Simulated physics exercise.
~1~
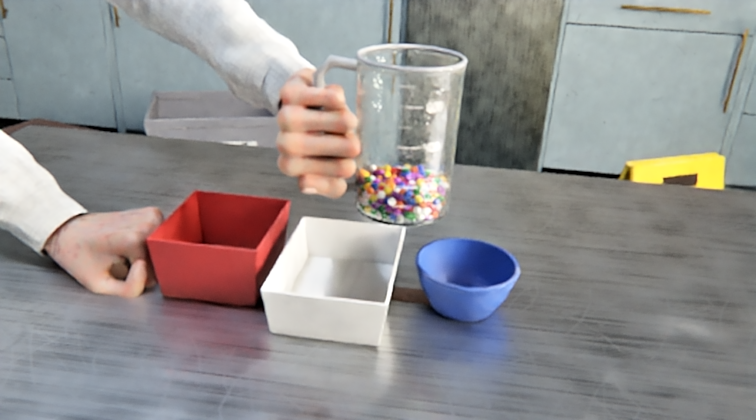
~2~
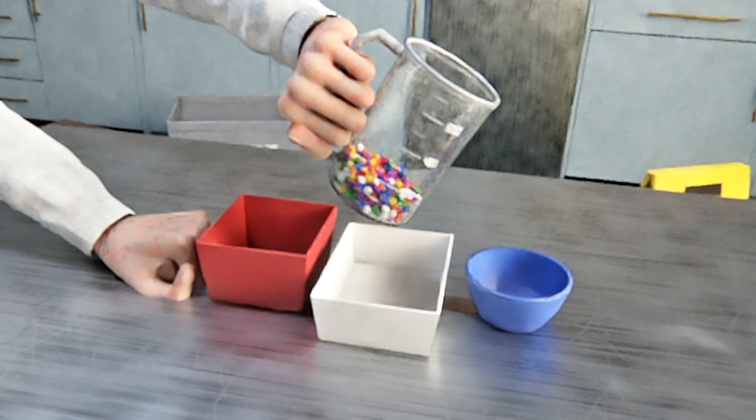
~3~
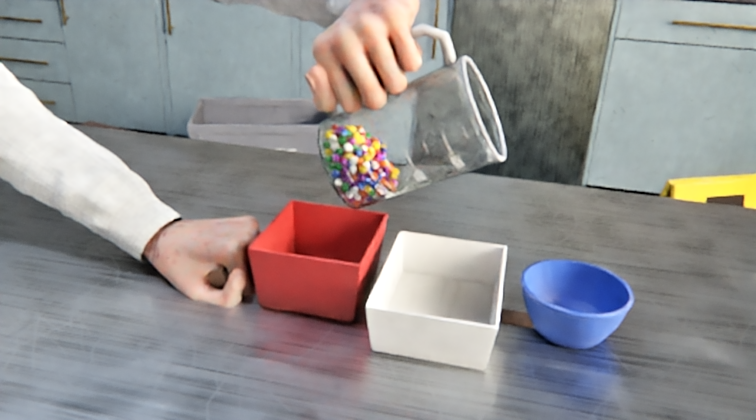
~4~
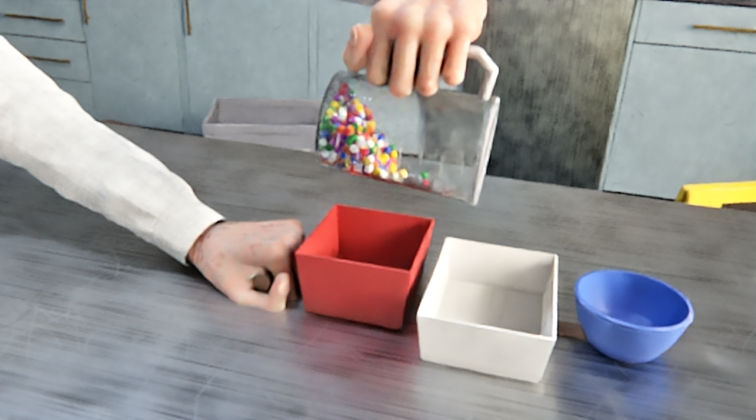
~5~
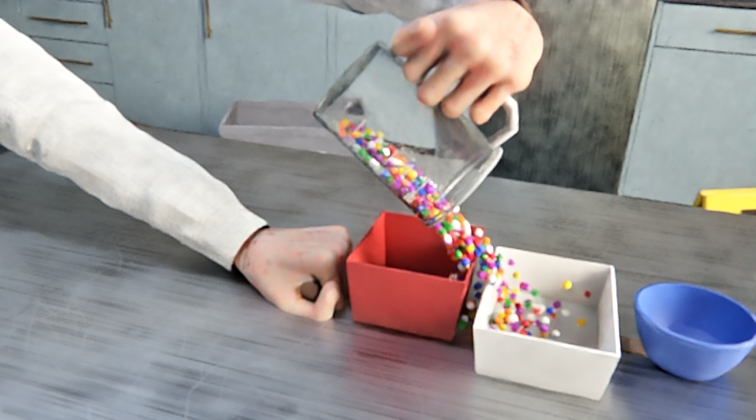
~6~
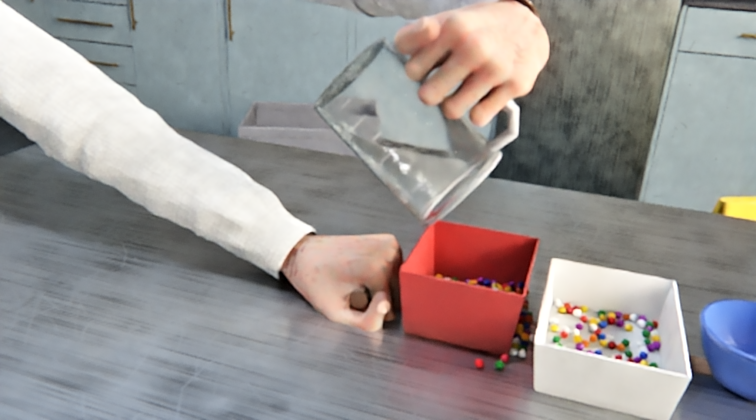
On a grey table, a hand tipped a clear jug of colourful beads over a row of dishes that slid slowly right, spilling them into the red and white containers until the jug was empty, with a few scattered outside and the blue bowl empty.
